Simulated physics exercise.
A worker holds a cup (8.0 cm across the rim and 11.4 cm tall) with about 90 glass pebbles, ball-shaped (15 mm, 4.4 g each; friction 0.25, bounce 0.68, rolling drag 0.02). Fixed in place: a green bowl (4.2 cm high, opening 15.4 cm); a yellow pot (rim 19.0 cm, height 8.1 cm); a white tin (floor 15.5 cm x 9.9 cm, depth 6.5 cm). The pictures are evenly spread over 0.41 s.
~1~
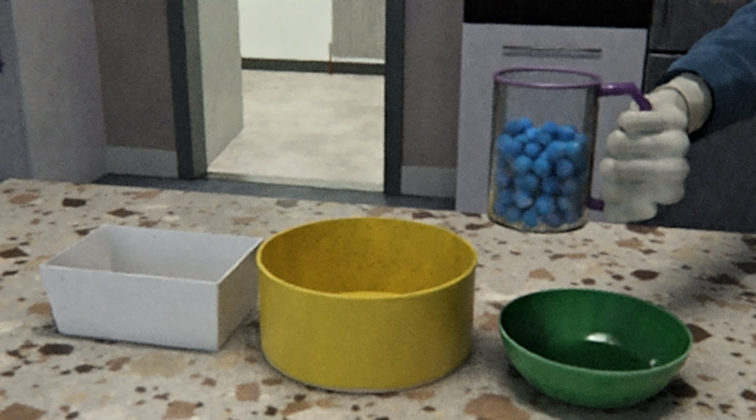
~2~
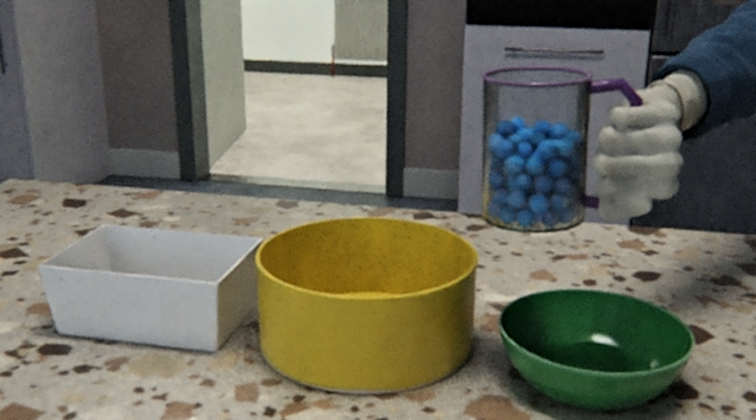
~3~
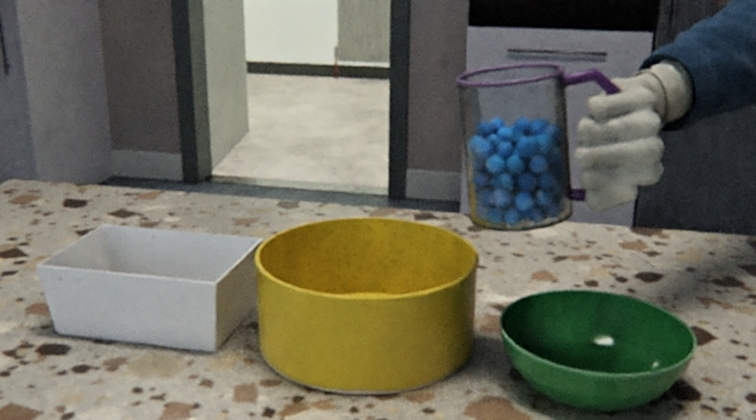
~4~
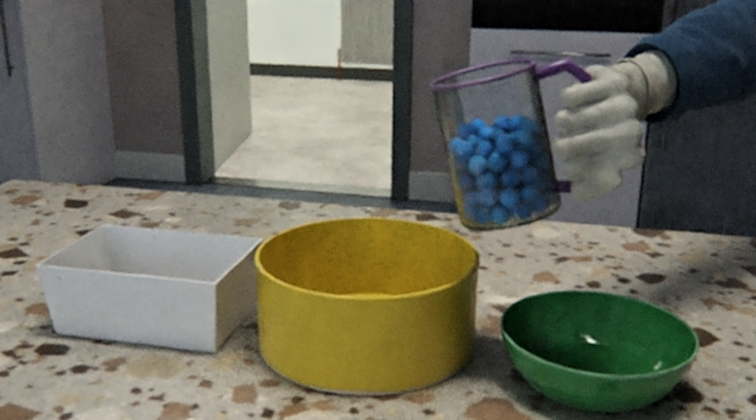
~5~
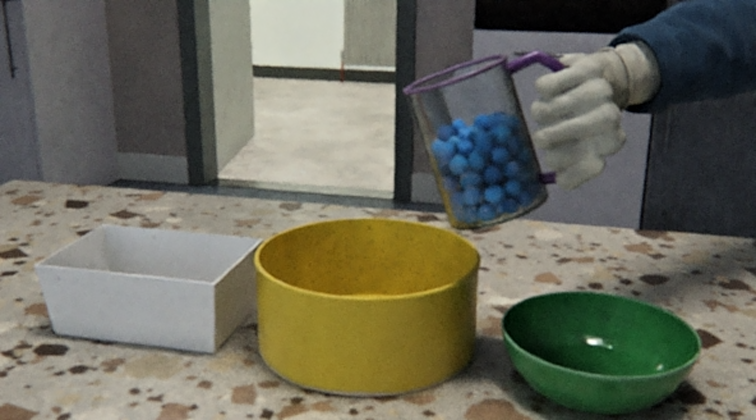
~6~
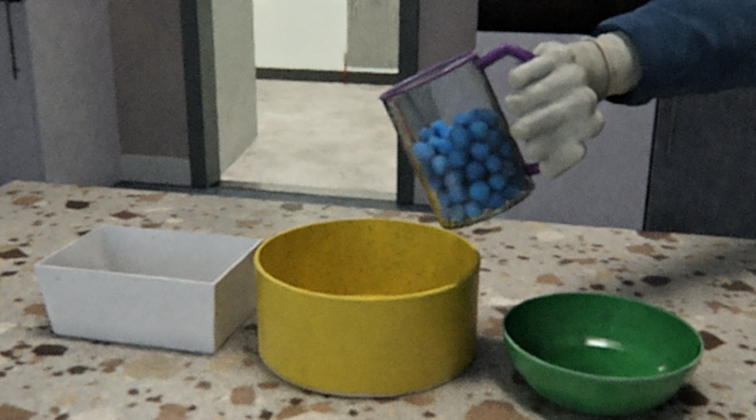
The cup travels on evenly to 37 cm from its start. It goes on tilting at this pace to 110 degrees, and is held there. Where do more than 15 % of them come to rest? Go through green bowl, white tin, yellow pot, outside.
In the green bowl: No; in the white tin: Yes; in the yellow pot: No; outside everything: Yes.
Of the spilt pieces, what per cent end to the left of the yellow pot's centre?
Some 100 per cent.
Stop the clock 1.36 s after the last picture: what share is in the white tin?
Some 55 per cent.
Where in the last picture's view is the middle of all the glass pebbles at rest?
At about (158, 308).
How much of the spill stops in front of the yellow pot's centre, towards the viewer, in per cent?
Some 60 per cent.
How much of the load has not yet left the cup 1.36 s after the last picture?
Roughly 25 per cent.
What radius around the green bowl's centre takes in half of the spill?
Some 90 cm.
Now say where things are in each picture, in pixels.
Cup at (545, 110); tilt 0 degrees; moved 0.0 cm; lip at (495, 75); top of the load at (571, 139); green bowl at (593, 326); yellow pot at (367, 252); white tin at (156, 251), in the first picture.
Cup at (536, 108); tilt 2 degrees; moved 0.7 cm; lip at (485, 76); top of the load at (564, 138), in the second picture.
Cup at (512, 106); tilt 8 degrees; moved 2.2 cm; low side left; lip at (458, 80); top of the load at (484, 136), in the third picture.
Cup at (488, 104); tilt 14 degrees; moved 3.8 cm; low side left; lip at (432, 84); top of the load at (479, 132), in the fourth picture.
Cup at (464, 102); tilt 20 degrees; moved 5.4 cm; low side left; lip at (407, 90); top of the load at (515, 128), in the fifth picture.
Cup at (439, 101); tilt 26 degrees; moved 7.0 cm; low side left; lip at (383, 96); top of the load at (465, 126); green bowl at (600, 331); yellow pot at (368, 253); white tin at (153, 252), in the sixth picture.
Then, 0.52 s after the last picture, tilt 66 degrees; cup 100 %; middle of all pieces near (357, 149).
Then, 0.96 s after the last picture, tilt 99 degrees; cup 100 %; middle of all pieces near (250, 139).
Then, 1.36 s after the last picture, tilt 110 degrees; cup 25 %, white tin 55 %, in the air 20 %; middle of all pieces near (108, 242).
Then, 1.75 s after the last picture, tilt 110 degrees; white tin 55 %, outside 45 %; middle of all pieces near (46, 298).
In the end, cup 0 %, yellow pot 0 %, green bowl 0 %, white tin 55 %, outside 45 %.
